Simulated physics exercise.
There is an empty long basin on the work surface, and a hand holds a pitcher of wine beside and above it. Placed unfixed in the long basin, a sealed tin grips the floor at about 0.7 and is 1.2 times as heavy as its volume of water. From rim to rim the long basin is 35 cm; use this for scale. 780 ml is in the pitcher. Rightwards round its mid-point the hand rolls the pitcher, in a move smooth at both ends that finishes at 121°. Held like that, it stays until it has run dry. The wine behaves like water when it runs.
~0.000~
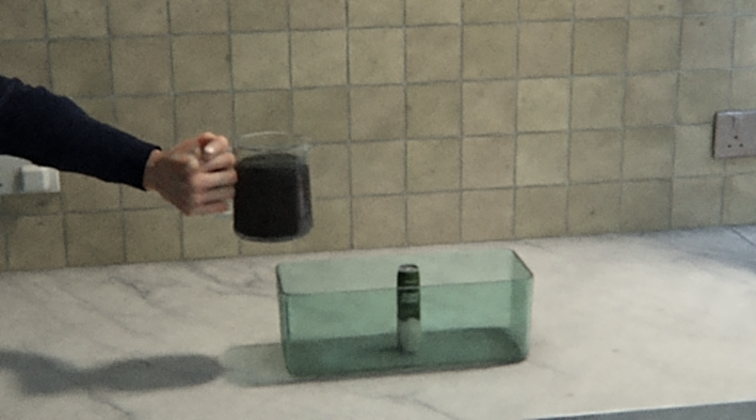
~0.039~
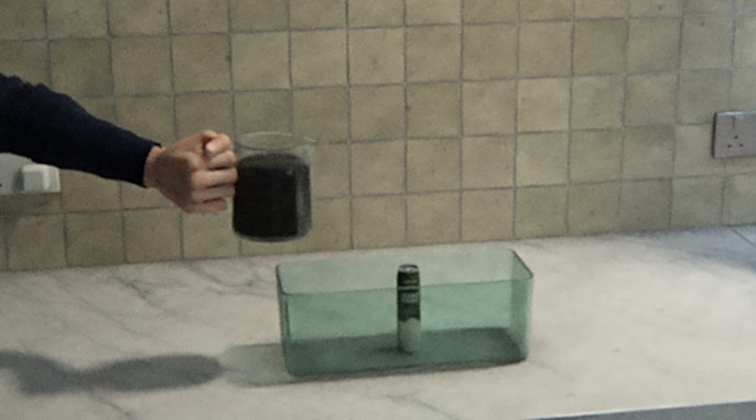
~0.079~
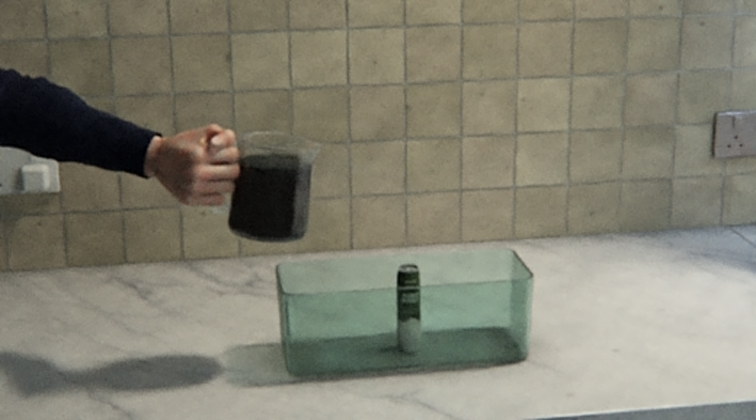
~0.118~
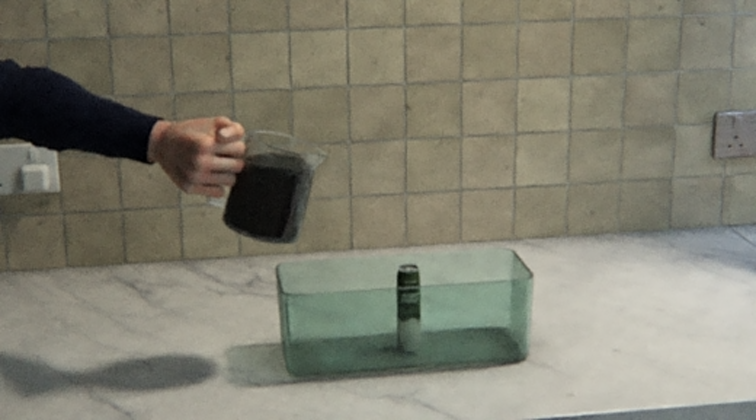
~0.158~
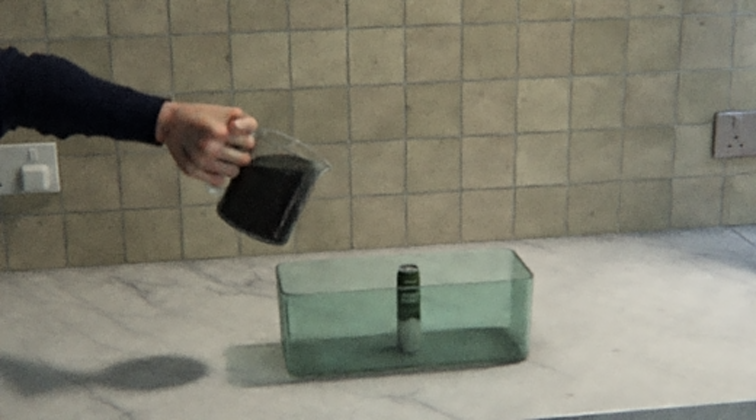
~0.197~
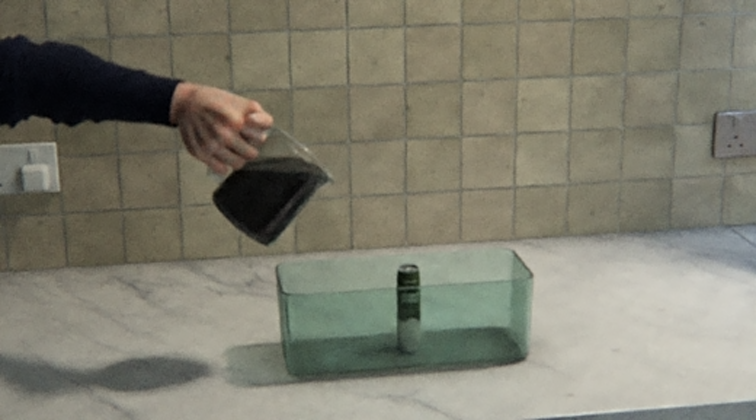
A hand tilts a glass pitcher of dark liquid rightwards above a long green basin.
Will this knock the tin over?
You'll see it resist.
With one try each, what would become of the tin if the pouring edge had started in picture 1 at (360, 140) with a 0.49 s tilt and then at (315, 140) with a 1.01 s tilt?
Try 1: Tipped over; try 2: Still standing.
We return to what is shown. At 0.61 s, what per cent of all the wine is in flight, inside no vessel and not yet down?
I'd put it at about 12 per cent of the liquid.
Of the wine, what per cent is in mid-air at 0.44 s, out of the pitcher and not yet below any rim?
About 26 per cent.
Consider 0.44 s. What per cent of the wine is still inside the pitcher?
Close to 52 percent of the liquid remains at that time.
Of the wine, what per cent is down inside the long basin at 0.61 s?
Looks like about 78 % of the whole amount.
After 0.44 s the tilt is 117° and 51 per cent is still to pour; the tin stands where it began.
After 0.61 s the tilt is 121° and 9 per cent is still to pour; the tin stands where it began.
After 0.79 s the tilt is 121° and 0 per cent is still to pour; the tin stands where it began.
After 0.99 s the tilt is 121° and 0 per cent is still to pour; the tin stands where it began.
In the end the tin stands where it began.
